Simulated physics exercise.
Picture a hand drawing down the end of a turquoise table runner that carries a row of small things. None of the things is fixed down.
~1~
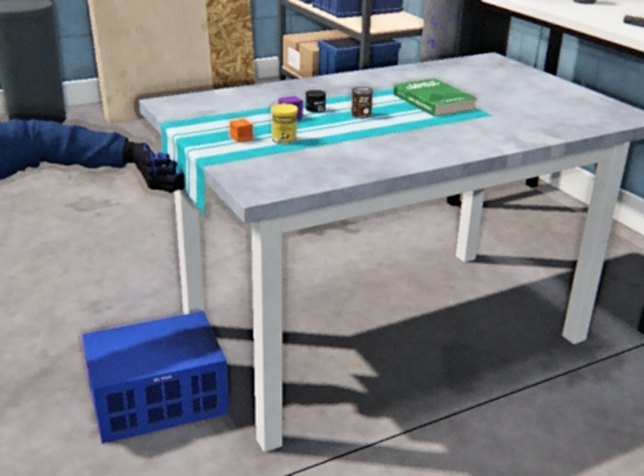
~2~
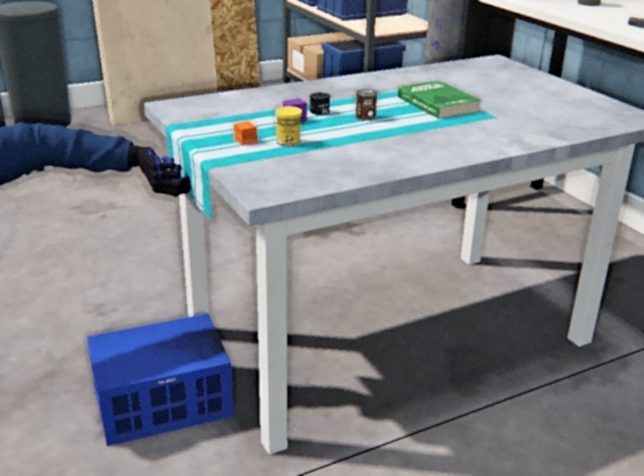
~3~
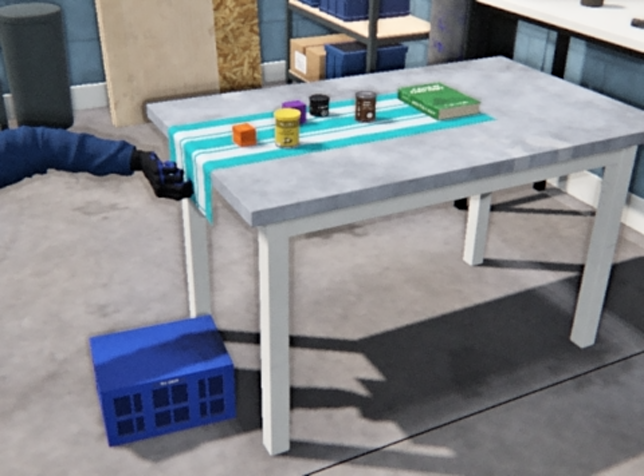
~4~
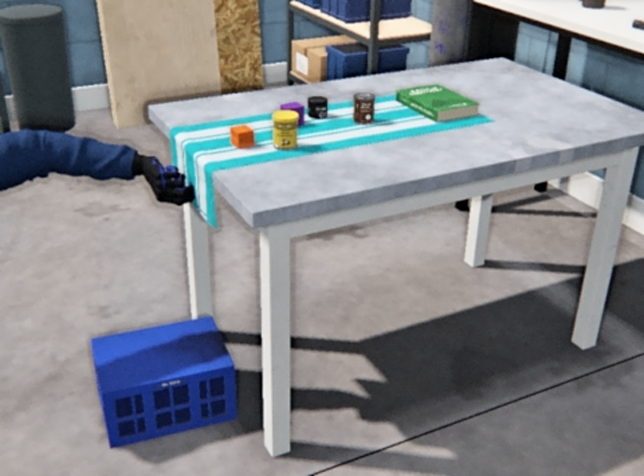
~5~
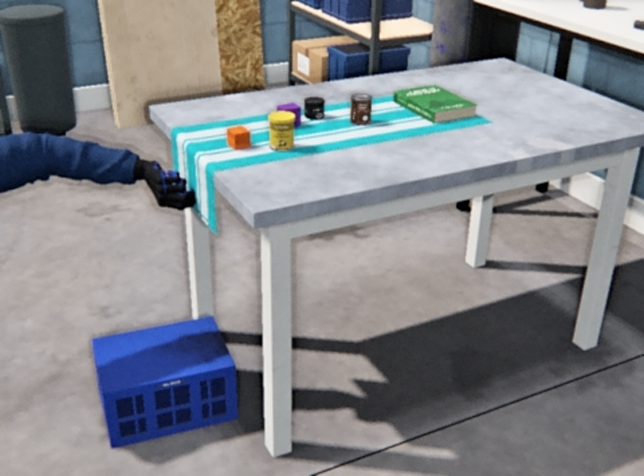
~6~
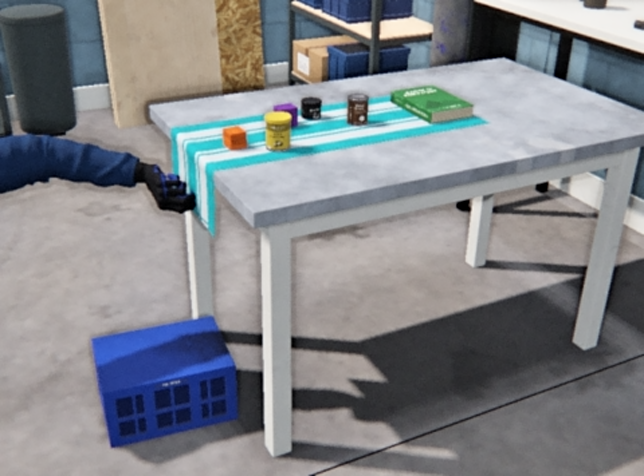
A gloved hand at the left end of a grey table draws the turquoise striped runner slightly down over the edge, and the orange cube, cans, pots and green book on it shift a little to the left with it.
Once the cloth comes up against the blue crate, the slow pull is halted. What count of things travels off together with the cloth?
A count of four.
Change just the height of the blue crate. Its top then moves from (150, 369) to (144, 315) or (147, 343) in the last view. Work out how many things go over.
Then 2 and 3.
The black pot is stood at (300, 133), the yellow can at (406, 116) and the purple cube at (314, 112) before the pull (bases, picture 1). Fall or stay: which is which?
The black pot goes over; the yellow can survives; the purple cube tumbles off.
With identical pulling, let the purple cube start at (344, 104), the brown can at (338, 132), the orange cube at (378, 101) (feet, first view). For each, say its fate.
You'd see the purple cube hang on, the brown can go down and the orange cube hang on.
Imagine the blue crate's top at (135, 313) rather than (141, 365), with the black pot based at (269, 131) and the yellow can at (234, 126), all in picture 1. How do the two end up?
Outcome: Black pot is gone; yellow can is gone.
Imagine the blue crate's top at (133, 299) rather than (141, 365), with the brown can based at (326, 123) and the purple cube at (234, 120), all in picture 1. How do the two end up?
Result: Brown can still there, purple cube gone.
A little later, hem near (196, 288); orange cube and yellow can gone.
Next, hem on the crate; orange cube, yellow can, purple cube and black pot gone.
When it is over, hem on the crate; orange cube, yellow can, purple cube and black pot gone. Over the edge go four.
